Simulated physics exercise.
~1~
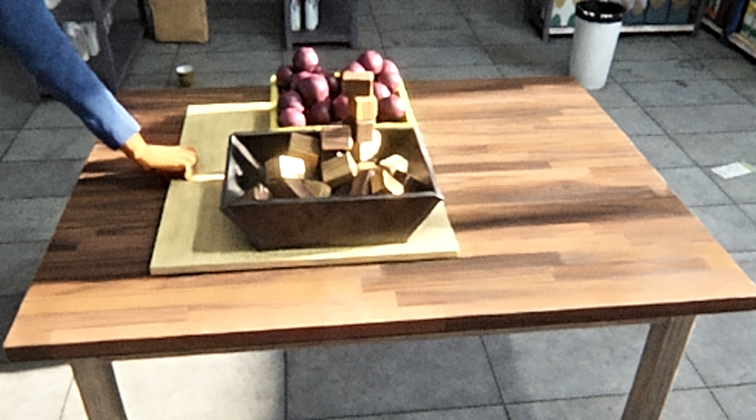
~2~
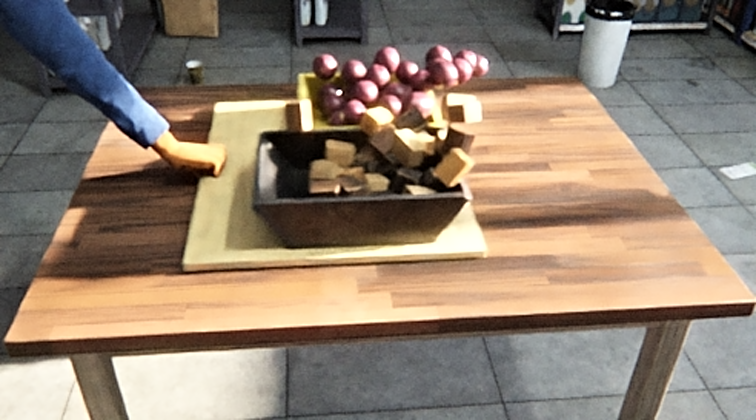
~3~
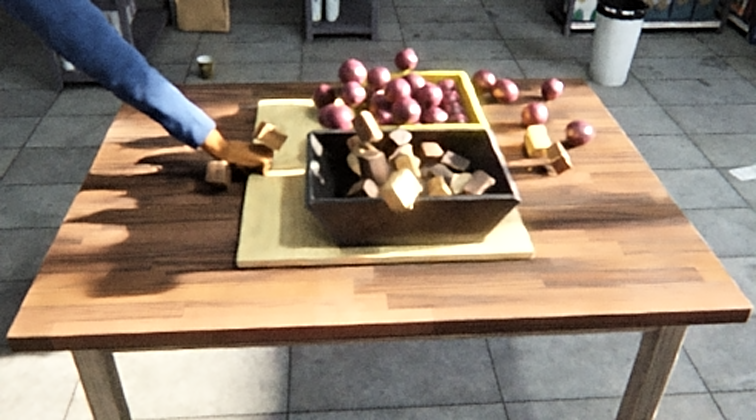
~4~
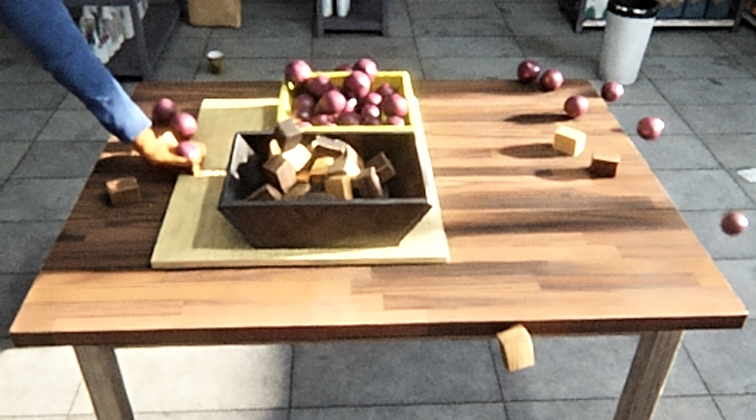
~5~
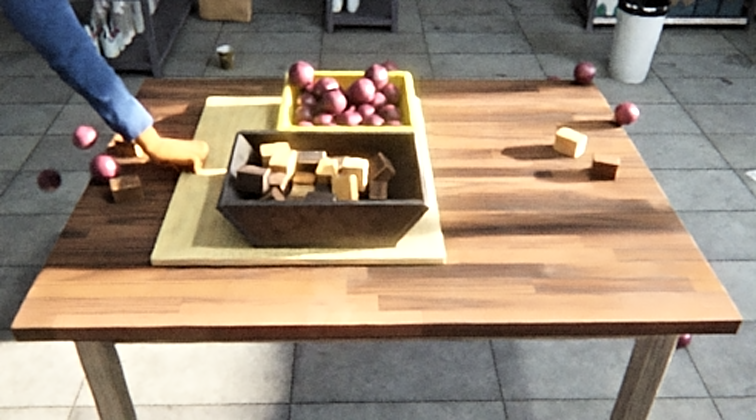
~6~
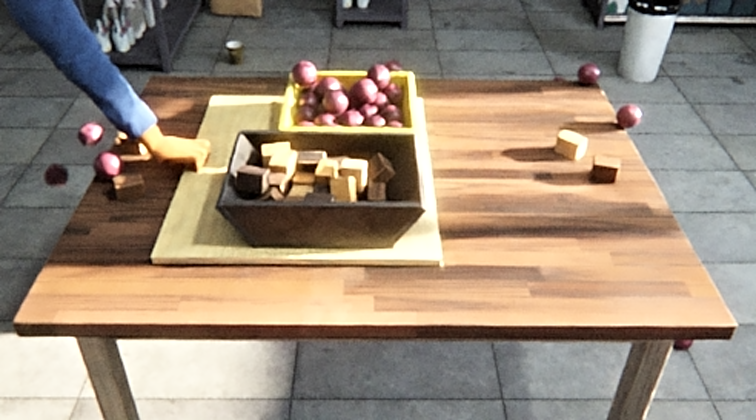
On a wooden table, a gloved hand shook a board left and right under a yellow crate of red onions and a black crate of wooden blocks, spilling some pieces across the tabletop and over its edges before the board stopped, both crates still partly full.
